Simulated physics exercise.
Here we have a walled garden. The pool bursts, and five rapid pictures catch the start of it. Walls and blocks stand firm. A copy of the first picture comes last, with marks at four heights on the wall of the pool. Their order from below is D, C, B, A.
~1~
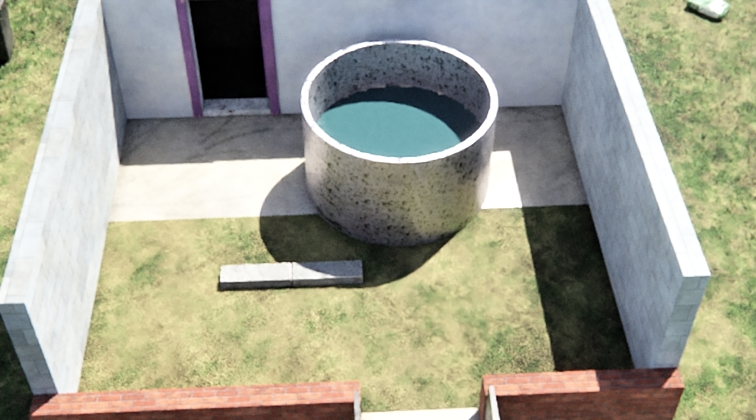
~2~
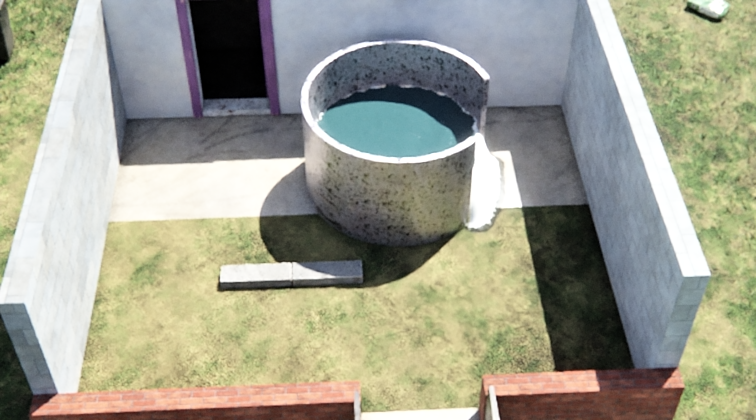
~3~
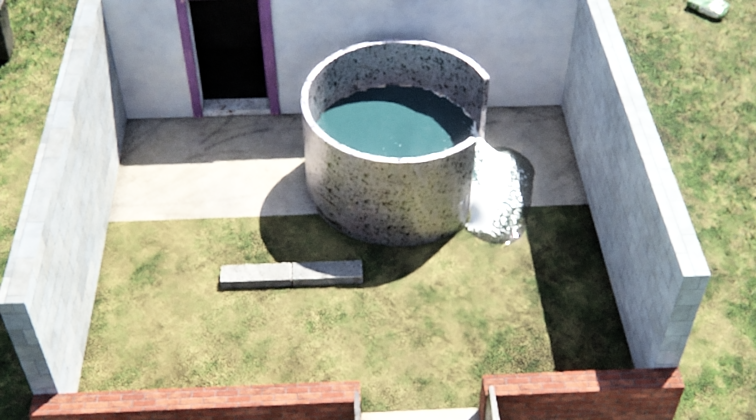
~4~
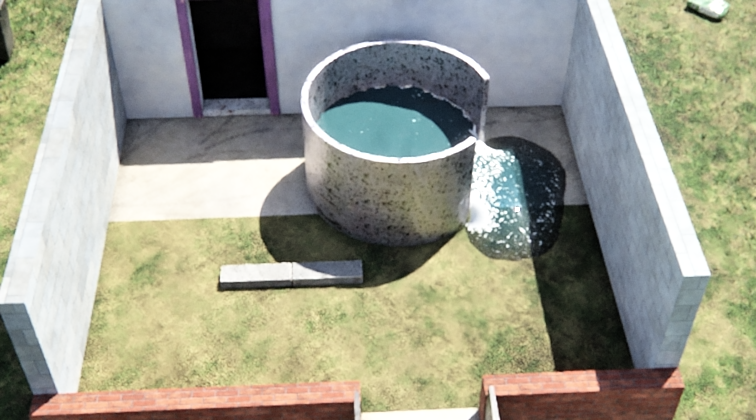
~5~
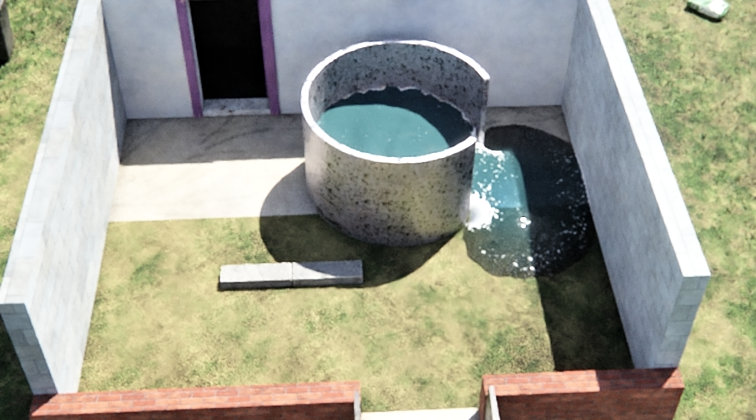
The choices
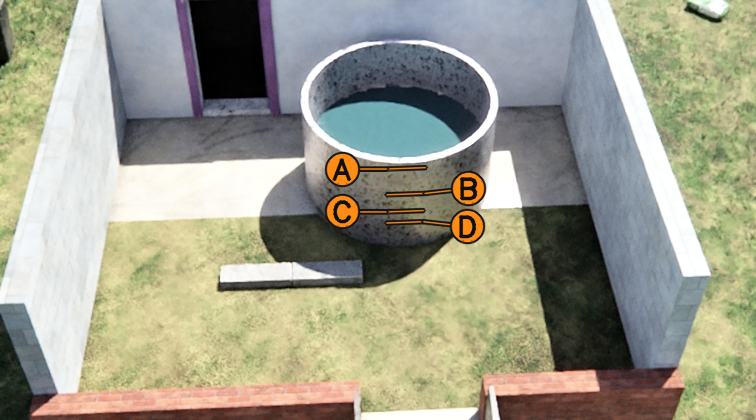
Water pours from a gap in the round tank's right side and spreads outward.
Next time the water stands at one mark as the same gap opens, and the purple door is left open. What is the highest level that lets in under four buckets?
The answer is mark B.
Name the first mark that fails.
That is mark A.
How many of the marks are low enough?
Three of them.
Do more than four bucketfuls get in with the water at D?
No, that is safe.
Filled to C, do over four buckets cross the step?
No, that is safe.
On the marked copy, A at (406, 168); B at (405, 194); C at (405, 211); D at (404, 222); from the bottom up D, C, B, A.
With A, about 9 bucketfuls get in.
With B, a splash gets over, under a bucket.
With C, nothing gets over.
With D, nothing gets over.
